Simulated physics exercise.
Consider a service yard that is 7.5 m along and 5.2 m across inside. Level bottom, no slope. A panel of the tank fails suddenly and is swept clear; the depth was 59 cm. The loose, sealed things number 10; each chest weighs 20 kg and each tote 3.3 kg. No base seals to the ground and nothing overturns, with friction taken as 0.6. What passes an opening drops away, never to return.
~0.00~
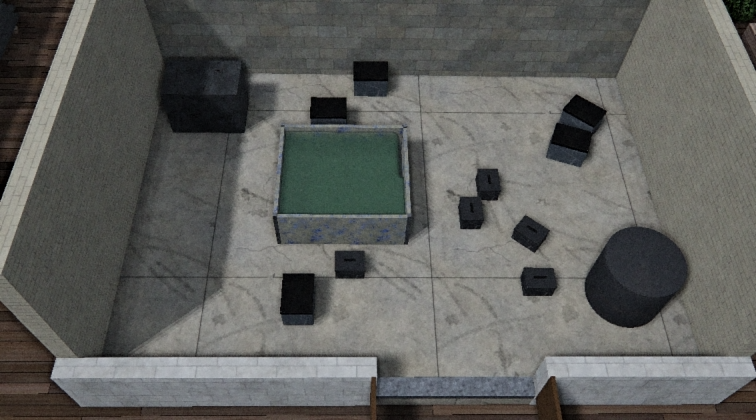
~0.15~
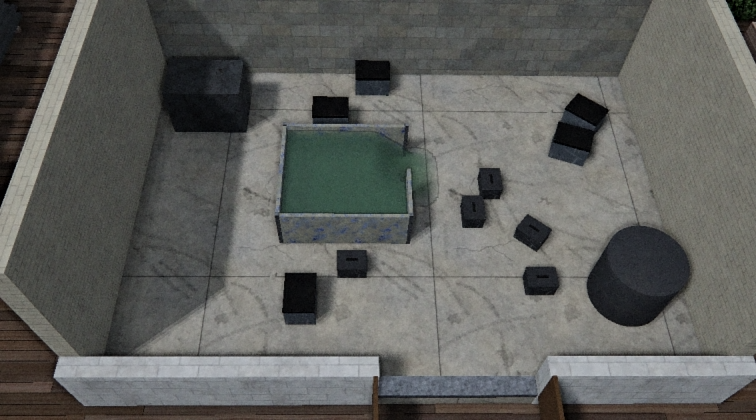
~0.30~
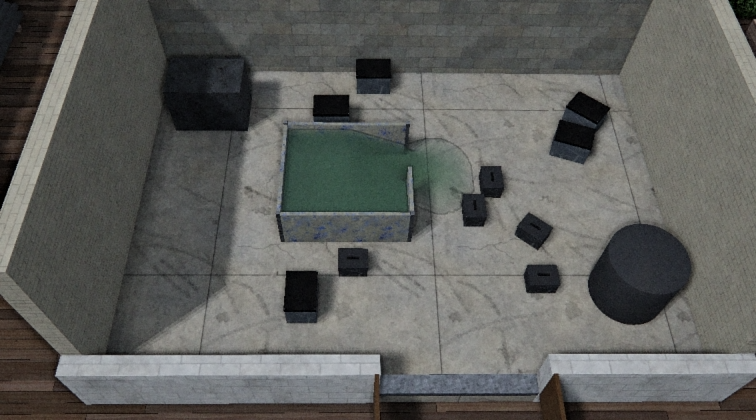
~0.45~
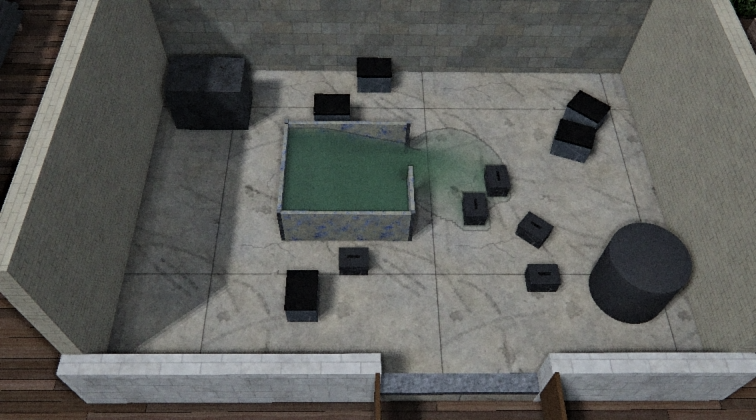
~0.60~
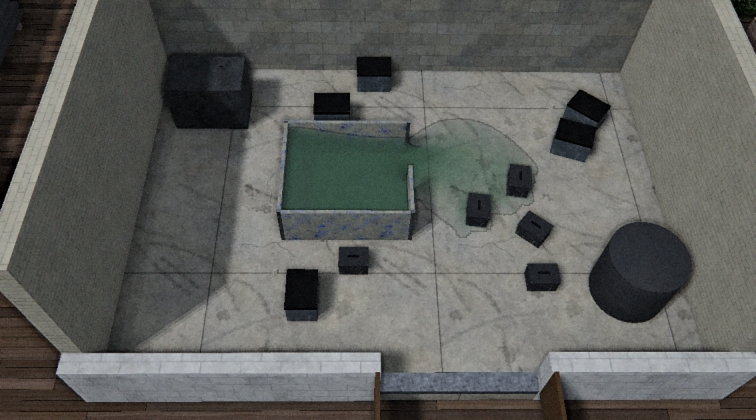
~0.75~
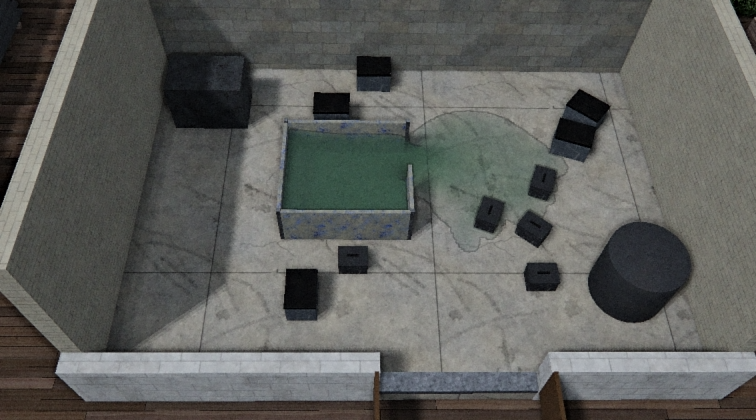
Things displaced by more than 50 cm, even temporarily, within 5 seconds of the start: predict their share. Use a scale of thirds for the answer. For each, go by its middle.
On that scale: One to two thirds.
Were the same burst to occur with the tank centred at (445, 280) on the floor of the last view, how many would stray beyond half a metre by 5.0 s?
In that case the number is 2.
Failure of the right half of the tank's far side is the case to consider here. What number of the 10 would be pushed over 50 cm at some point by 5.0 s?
Then 2 of them would.
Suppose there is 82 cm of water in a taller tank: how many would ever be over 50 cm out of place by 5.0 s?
It would come to 6 of them.
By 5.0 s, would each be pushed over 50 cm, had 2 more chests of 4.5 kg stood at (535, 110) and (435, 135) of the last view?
Beyond it, beyond it.
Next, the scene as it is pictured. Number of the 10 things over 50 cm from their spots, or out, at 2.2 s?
5.
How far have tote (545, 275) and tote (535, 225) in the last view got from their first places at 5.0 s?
First: 60 cm. Second: 200 cm.
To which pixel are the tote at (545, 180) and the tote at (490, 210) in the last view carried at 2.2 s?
Roughly (671, 225), then roughly (548, 256).
After 1.1 s 2 of 10 are over 50 cm from their spots; 0 afloat.
After 2.2 s 5 of 10 are over 50 cm from their spots; 3 afloat.
After 3.5 s 5 of 10 are over 50 cm from their spots; 4 afloat.
After 5.0 s 6 of 10 are over 50 cm from their spots, and 6 have been at some point; 4 afloat.
